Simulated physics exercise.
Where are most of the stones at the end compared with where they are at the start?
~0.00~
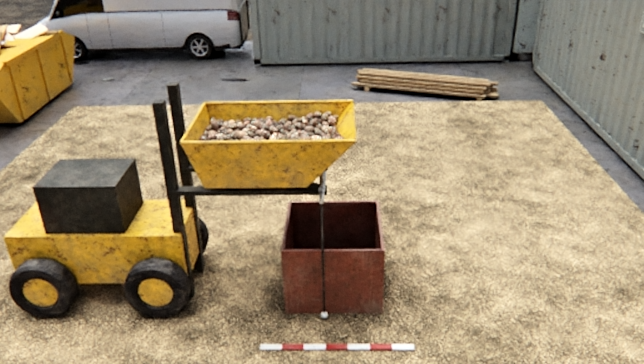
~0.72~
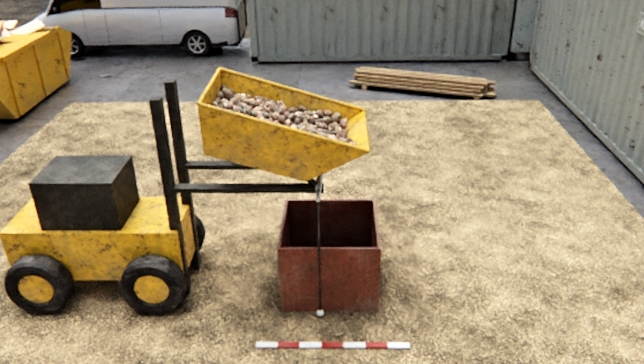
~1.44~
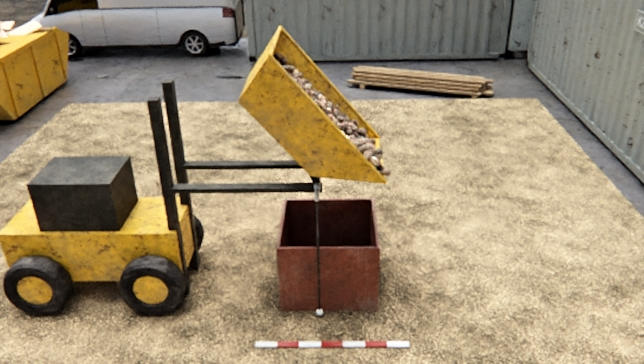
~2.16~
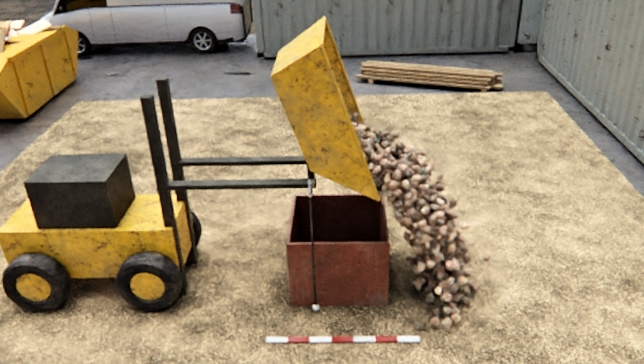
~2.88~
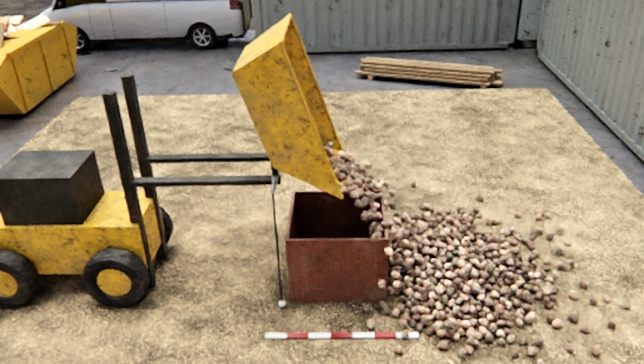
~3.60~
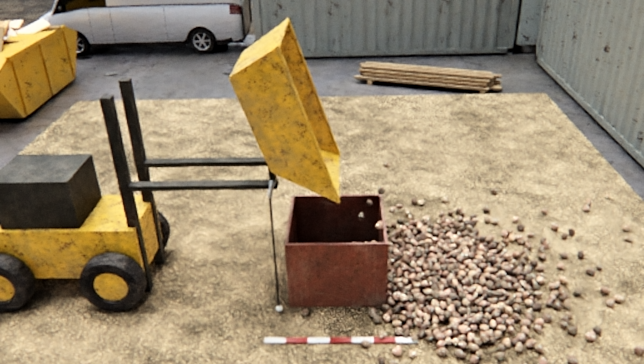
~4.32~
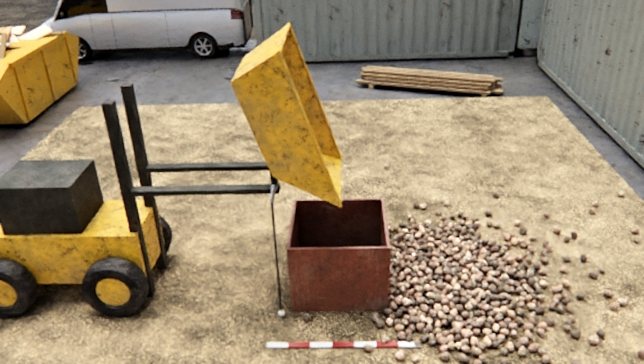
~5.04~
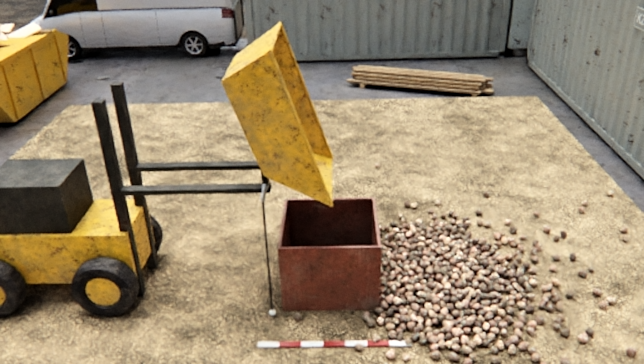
At the start the stones are heaped in the raised yellow skip above the red bin. By the end most of them lie spread on the sandy ground to the right of the bin.
